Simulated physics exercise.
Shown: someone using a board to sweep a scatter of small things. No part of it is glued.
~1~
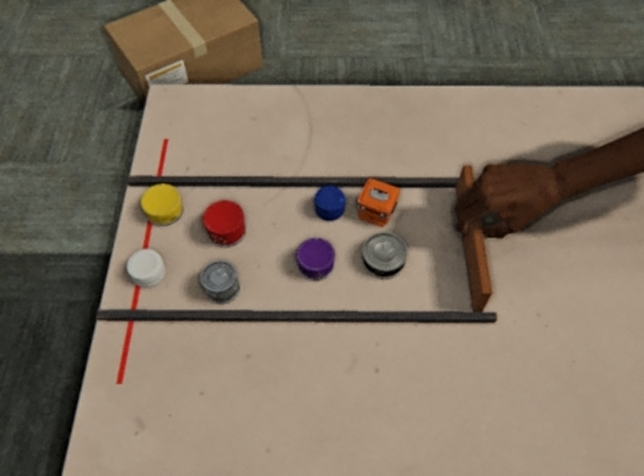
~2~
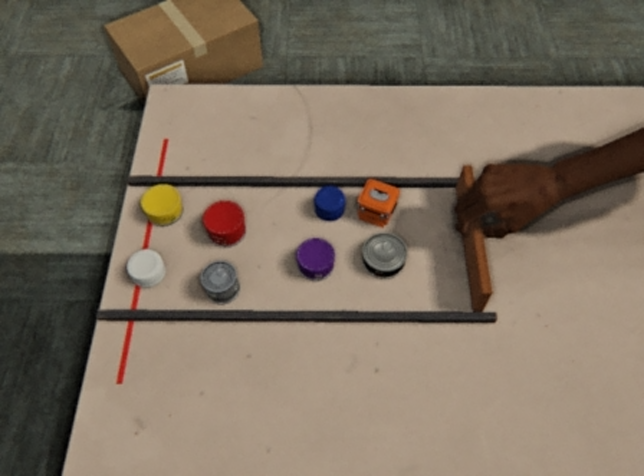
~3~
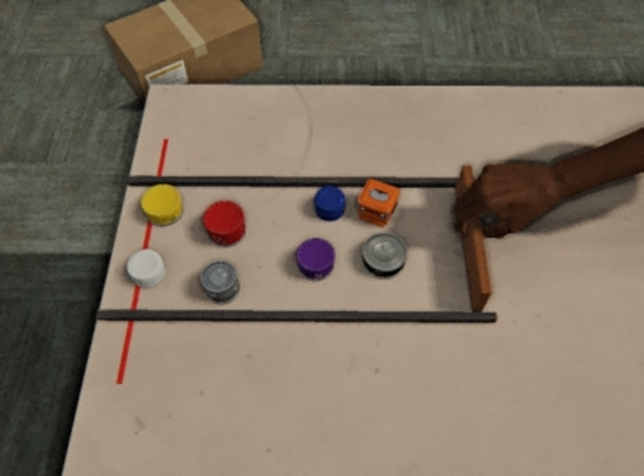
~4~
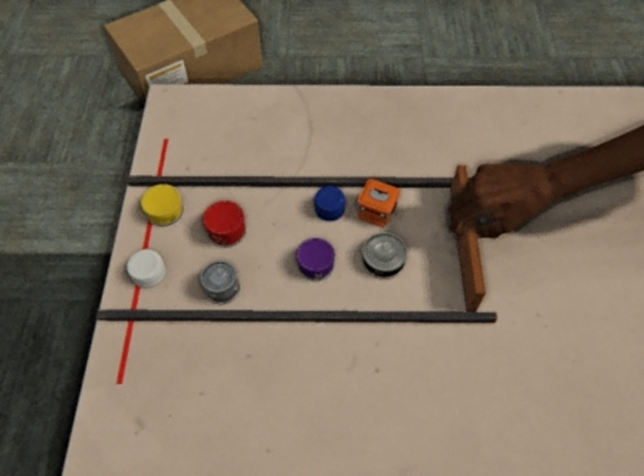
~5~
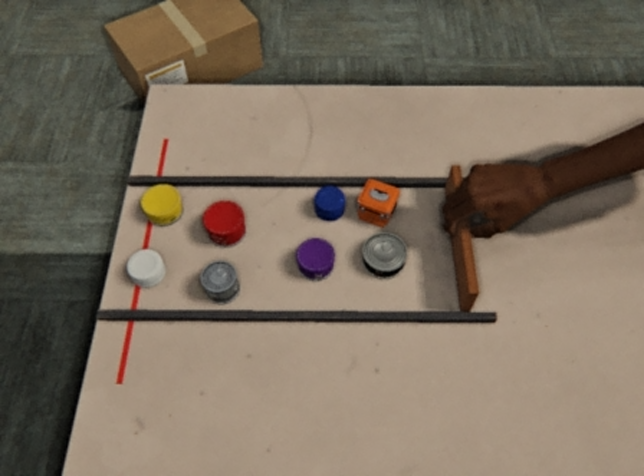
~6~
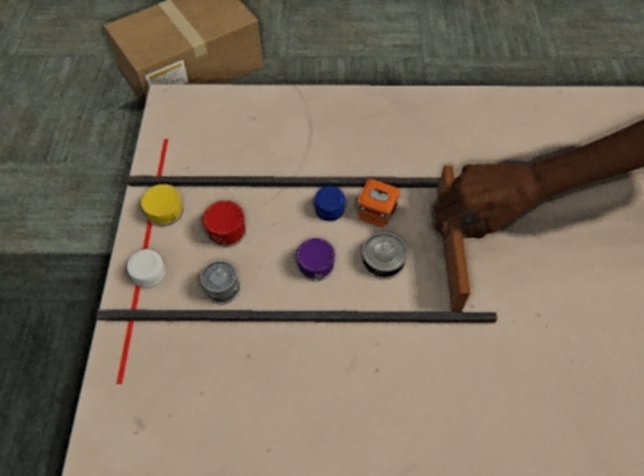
The clip opens on a tabletop where small colourful containers and an orange case sit between two dark rails, with a hand gripping a wooden board at the right. The board stays still at first, then the hand slides it slightly left, while the objects remain in place.
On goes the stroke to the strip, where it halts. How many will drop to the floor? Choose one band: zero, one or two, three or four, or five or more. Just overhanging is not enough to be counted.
Five or more.
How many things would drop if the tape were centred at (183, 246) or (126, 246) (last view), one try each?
Tallies in order: 2 and 8.
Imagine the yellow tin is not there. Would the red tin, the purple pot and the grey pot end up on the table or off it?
The red tin ends up down, the purple pot ends up down and the grey pot keeps its place.
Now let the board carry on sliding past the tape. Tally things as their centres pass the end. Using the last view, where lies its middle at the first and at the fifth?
I'd say close to (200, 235), then close to (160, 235).
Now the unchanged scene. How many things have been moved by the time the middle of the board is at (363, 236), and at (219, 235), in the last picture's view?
So far 4, and 8 at the second.
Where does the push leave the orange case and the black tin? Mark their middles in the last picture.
I'd say approximately (132, 207) and then (121, 251).
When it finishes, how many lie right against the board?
Number in contact with it: 3.
A little later, none off yet; white lid at rest near (147, 268); yellow tin at rest near (163, 206); red tin at rest near (225, 224).
When it is over, the number that fall off is five or more; down, blue lid, purple pot, red tin, yellow tin and white lid.
